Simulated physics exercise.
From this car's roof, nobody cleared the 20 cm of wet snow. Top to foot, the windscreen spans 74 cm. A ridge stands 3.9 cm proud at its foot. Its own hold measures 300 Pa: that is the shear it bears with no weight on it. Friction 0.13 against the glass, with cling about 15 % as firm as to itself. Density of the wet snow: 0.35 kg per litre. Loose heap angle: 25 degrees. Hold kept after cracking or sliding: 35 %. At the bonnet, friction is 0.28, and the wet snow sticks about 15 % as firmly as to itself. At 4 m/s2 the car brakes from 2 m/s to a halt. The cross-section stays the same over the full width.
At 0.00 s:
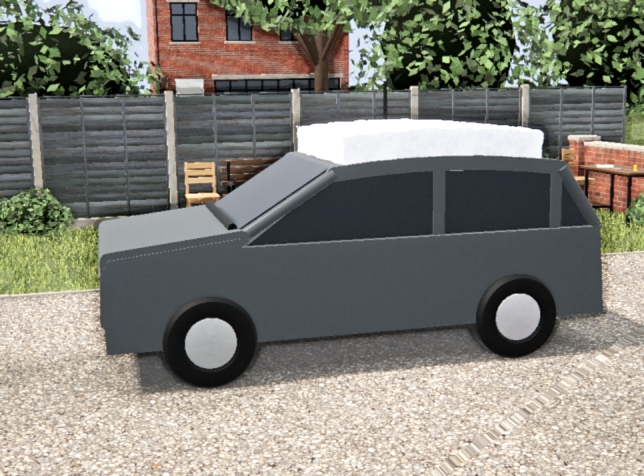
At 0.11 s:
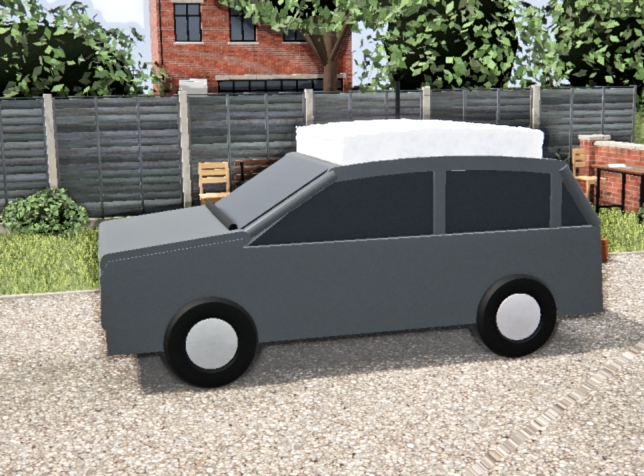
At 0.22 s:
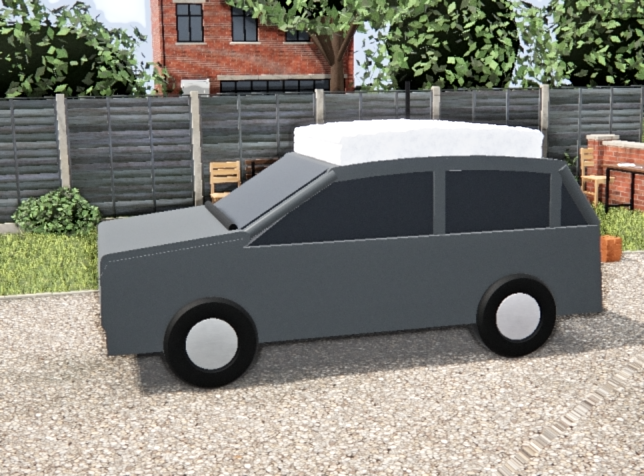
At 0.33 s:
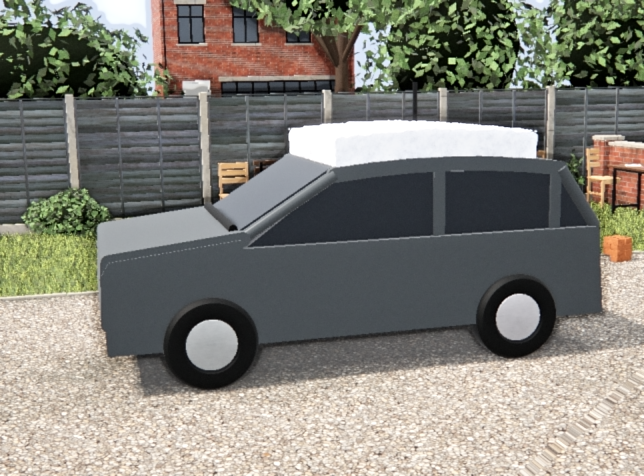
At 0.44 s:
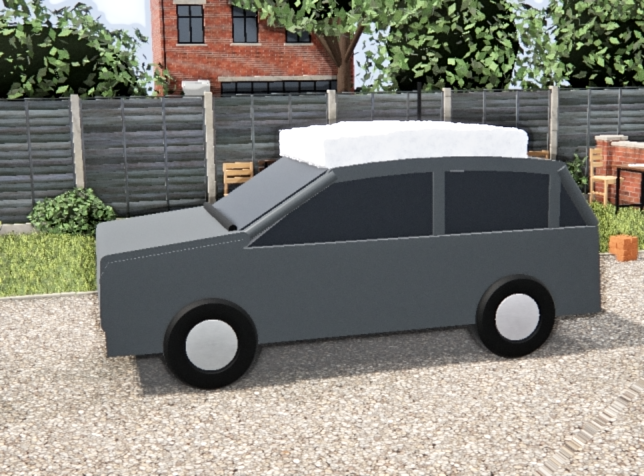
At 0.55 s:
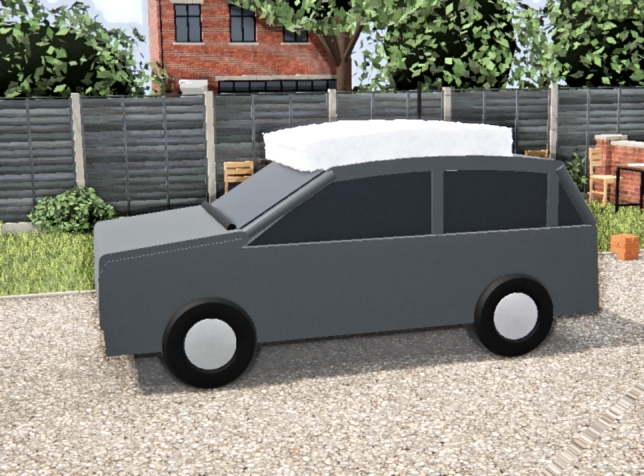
A thick slab of white snow on a grey car's roof slid slowly forward to the left, in one piece, until its front edge poked out over the top of the windscreen.
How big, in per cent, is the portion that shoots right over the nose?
About 23 %.
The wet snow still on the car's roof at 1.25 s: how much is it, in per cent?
Something close to 30 in a hundred.
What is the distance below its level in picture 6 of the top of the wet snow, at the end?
Roughly 30 cm.
By 0.87 s, 61 % of the snow is on the roof, 33 % on the glass, 5 % on the bonnet and none has gone off the nose.
By 1.25 s, 31 % of the snow is on the roof, 39 % on the glass, 29 % on the bonnet and none has gone off the nose.
By 1.62 s, 6 % of the snow is on the roof, 43 % on the glass, 47 % on the bonnet and 4 % has gone off the nose.
By 2.00 s, none of the snow is on the roof, 32 % on the glass, 59 % on the bonnet and 9 % has gone off the nose.
By 2.80 s, at the end, none of the snow is on the roof, 26 % on the glass, 51 % on the bonnet and 23 % has gone off the nose.
